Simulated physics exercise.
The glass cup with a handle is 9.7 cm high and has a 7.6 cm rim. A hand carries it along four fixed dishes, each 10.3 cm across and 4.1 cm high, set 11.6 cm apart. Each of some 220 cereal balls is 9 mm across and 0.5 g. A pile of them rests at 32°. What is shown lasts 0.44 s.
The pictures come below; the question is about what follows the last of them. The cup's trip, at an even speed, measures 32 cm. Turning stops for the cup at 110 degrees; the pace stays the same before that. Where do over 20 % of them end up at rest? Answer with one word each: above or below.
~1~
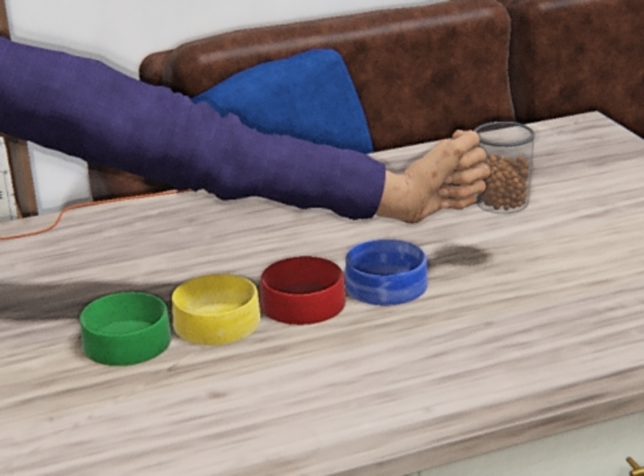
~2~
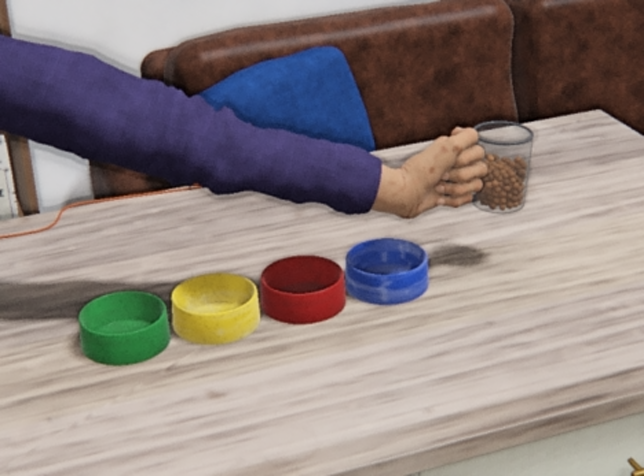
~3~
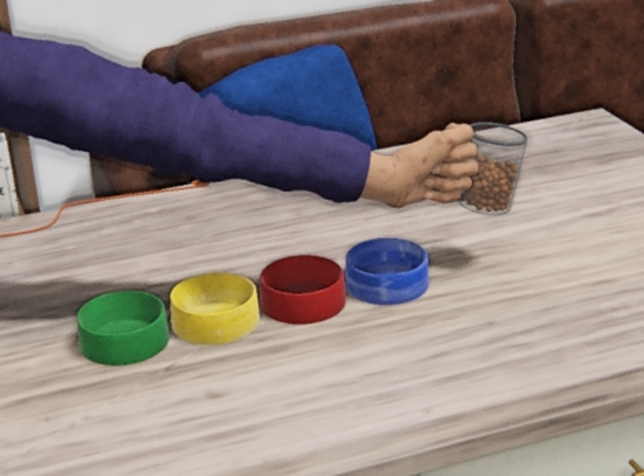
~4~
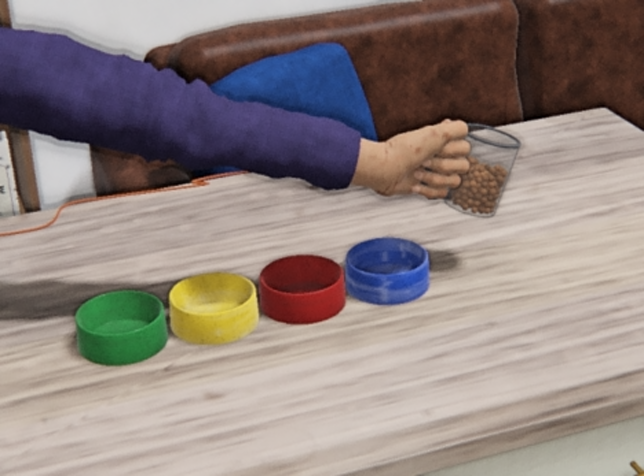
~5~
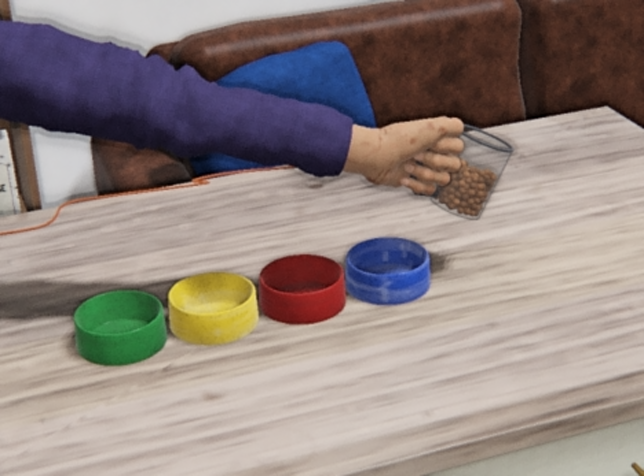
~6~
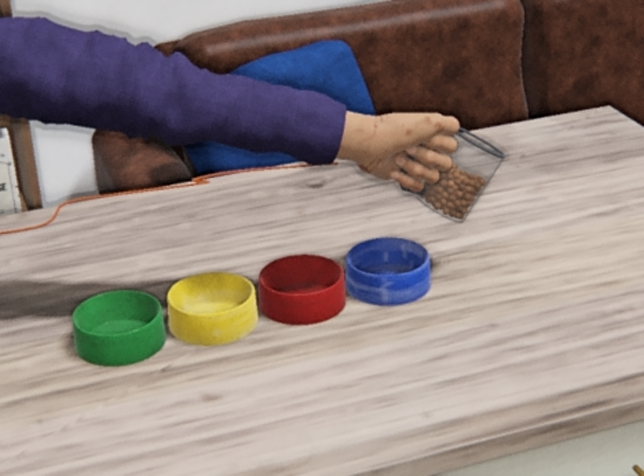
Red above, blue above, green below, yellow below, counter below.
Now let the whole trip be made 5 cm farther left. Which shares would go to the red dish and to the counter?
Then I'd expect red at 100 and the counter at 0.
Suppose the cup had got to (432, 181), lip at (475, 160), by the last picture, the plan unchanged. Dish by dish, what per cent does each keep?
Red 100; blue 0; green 0; yellow 0.
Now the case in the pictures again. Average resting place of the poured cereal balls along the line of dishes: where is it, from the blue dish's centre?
I'd say about 7 cm, heading down the x axis.
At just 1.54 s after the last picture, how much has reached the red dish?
Roughly 35 in a hundred.
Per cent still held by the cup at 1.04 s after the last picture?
That would be some 80 per cent.
Then, 0.62 s after the last picture, tilt 86 degrees; cup holds 100 %.
Then, 1.04 s after the last picture, tilt 110 degrees; cup holds 80 %, blue 15 %.
Then, 1.54 s after the last picture, tilt 110 degrees; cup holds 20 %, red 35 %, blue 30 %.
In the end, red 60 %, blue 30 %, green 0 %, yellow 0 %, counter 10 %.
